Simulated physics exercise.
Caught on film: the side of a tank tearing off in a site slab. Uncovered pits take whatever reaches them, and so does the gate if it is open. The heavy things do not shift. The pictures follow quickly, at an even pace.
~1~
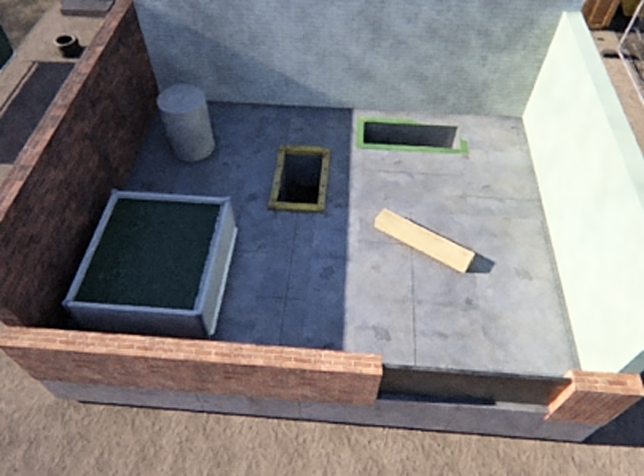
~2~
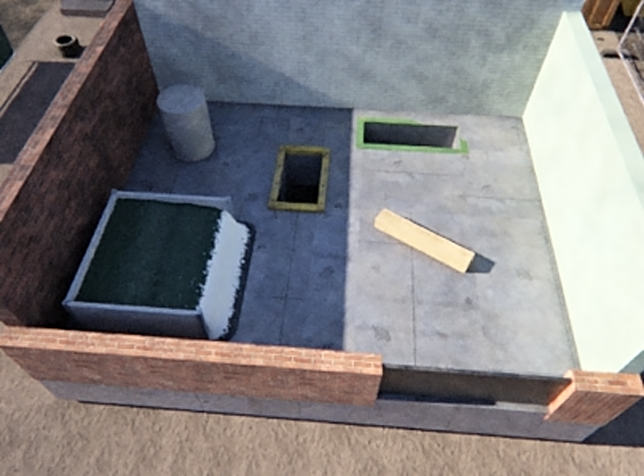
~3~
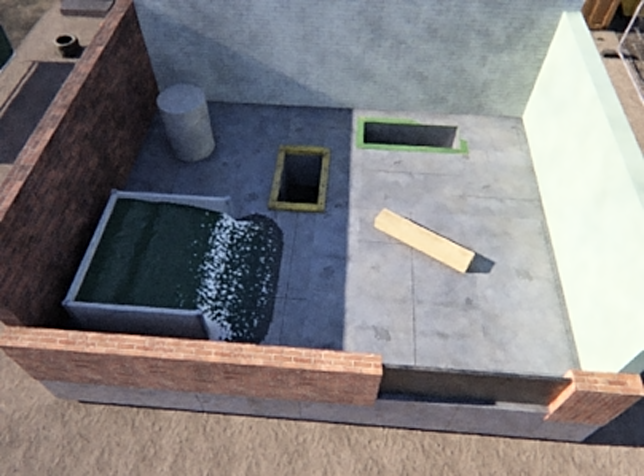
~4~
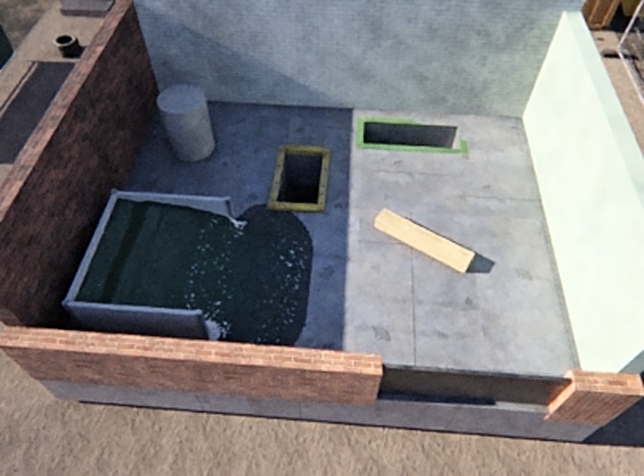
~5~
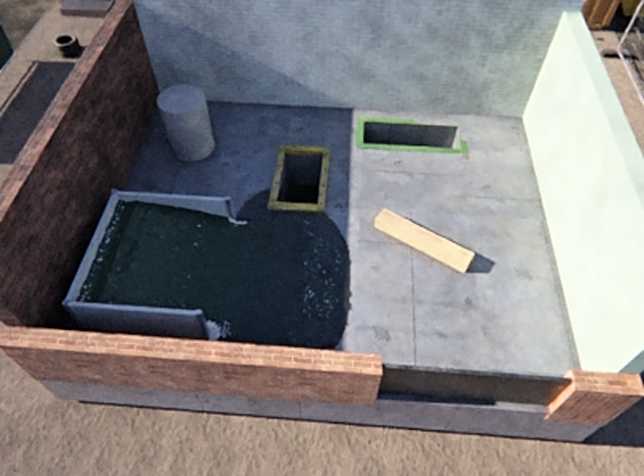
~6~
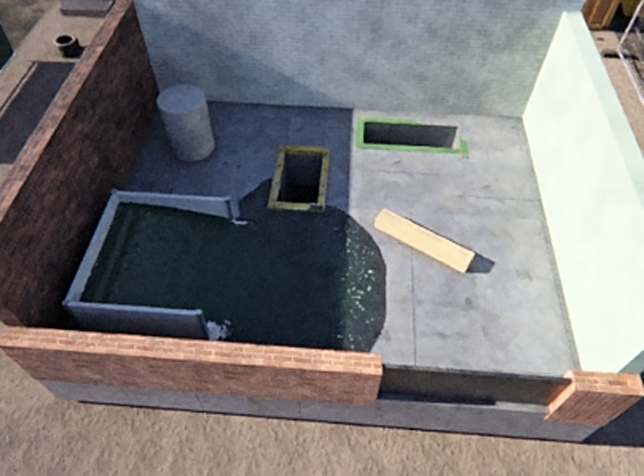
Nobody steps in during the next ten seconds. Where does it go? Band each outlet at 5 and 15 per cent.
The gate takes not even 5 %; the yellow pit takes not even 5 %; the green pit takes above 15 %.
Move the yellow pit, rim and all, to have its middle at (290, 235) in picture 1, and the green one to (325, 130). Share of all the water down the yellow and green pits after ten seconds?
In per cent: Yellow 25, green 10.
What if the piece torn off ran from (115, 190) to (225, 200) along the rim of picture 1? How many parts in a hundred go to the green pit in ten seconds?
Parts in a hundred: Green 20.
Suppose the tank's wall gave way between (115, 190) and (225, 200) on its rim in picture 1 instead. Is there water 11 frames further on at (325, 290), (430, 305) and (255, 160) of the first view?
One after the other: Not flooded, free of water, covered.
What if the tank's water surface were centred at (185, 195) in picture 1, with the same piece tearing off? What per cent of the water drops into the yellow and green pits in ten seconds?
Parts in a hundred: Yellow 20, green 20.
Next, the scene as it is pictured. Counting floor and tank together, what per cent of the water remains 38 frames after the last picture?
Close to 86 %.
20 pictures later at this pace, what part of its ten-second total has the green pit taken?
Near 10 in a hundred.
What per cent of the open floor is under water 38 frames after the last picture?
About 65 per cent.
A moment on, water covers 35 % of the floor; the gate 0 %, the yellow pit 0 %, the green pit 0 %.
Next, water covers 45 % of the floor; the gate 0 %, the yellow pit 1 %, the green pit 0 %.
Then, water covers 55 % of the floor; the gate 0 %, the yellow pit 1 %, the green pit 2 %.
Later, water covers 65 % of the floor; the gate 0 %, the yellow pit 1 %, the green pit 12 %.
In the end, water covers 80 % of the floor; the gate 0 %, the yellow pit 2 %, the green pit 27 %.
